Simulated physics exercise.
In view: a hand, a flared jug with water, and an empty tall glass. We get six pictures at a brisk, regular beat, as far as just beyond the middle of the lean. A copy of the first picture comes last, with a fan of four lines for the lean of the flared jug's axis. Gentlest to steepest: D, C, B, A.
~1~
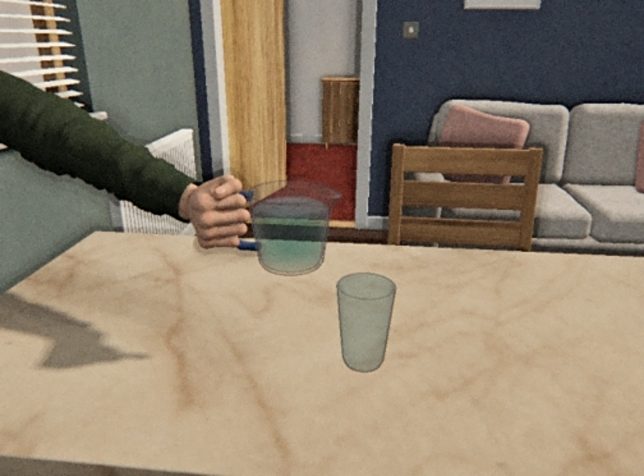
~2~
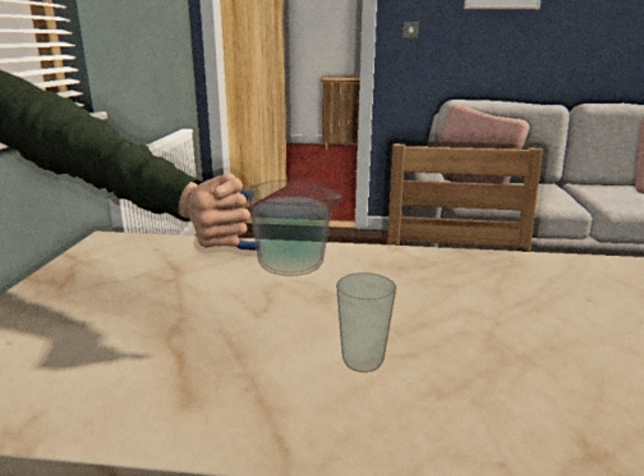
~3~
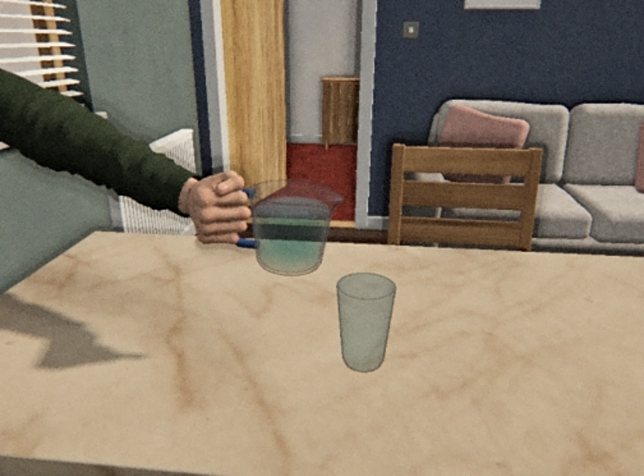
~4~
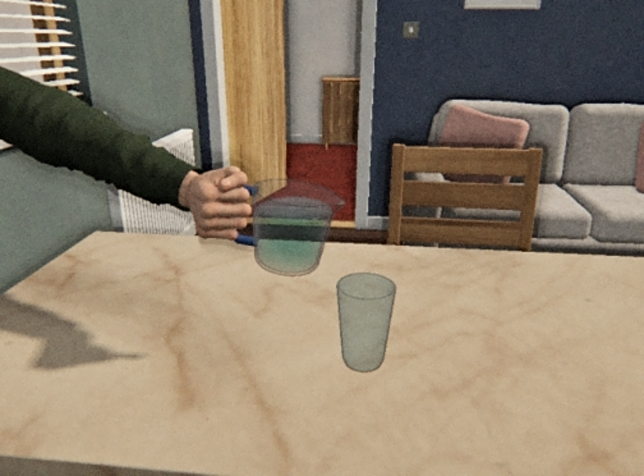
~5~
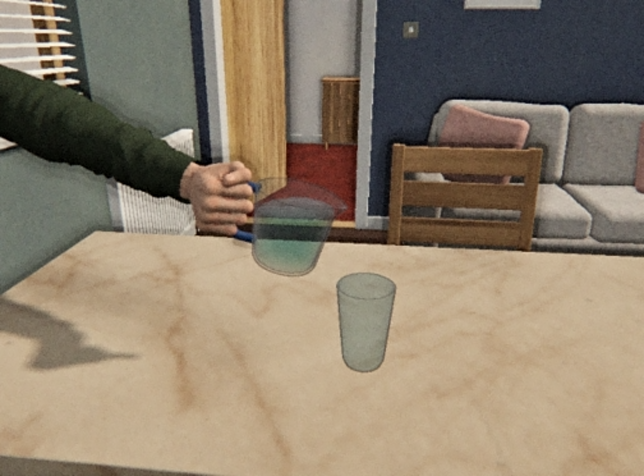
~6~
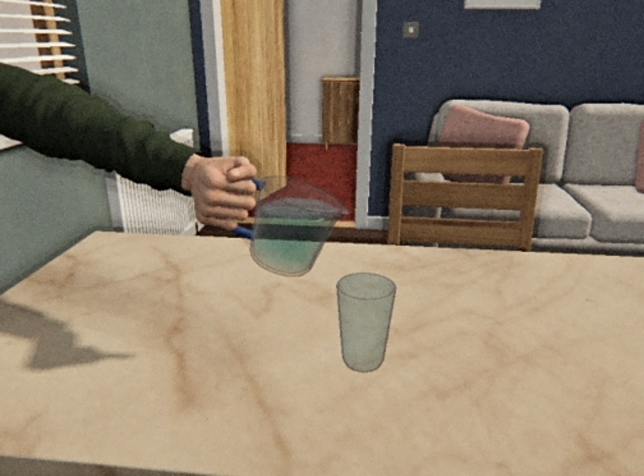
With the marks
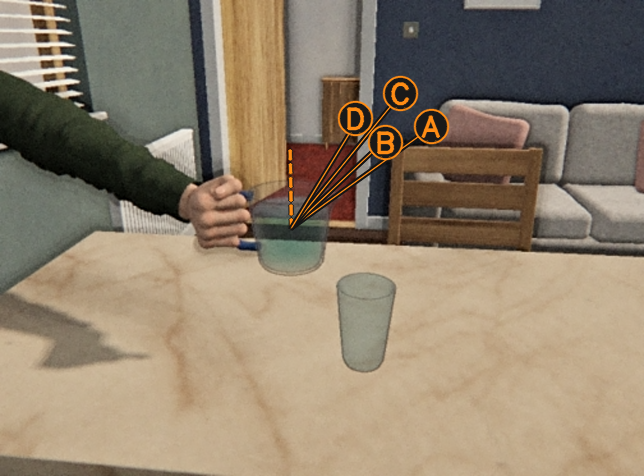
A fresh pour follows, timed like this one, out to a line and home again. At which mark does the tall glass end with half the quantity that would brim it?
I would pick mark A.
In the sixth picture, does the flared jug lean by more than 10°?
Yes.
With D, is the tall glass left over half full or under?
Under.
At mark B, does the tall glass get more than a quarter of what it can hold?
Yes.
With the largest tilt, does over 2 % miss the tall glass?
No.
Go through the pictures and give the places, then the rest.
Upright, lip at (340, 196); rim of the tall glass round (366, 285); nothing has left yet.
Upright, lip at (340, 197); nothing has left yet.
Tipped about 4°, lip at (342, 199); nothing has left yet.
Tipped about 8°, lip at (344, 203); nothing has left yet.
Tipped about 13°, lip at (346, 207); nothing has left yet.
Tipped about 18°, lip at (348, 212); nothing has left yet.
On the marked copy, A at (417, 136); B at (371, 152); C at (390, 106); D at (348, 134).
If A is chosen, the tall glass ends with about 48 % of what it can hold.
If B is chosen, the tall glass ends with about 33 % of what it can hold.
If C is chosen, the tall glass ends with about 20 % of what it can hold.
If D is chosen, the tall glass ends with about 10 % of what it can hold.
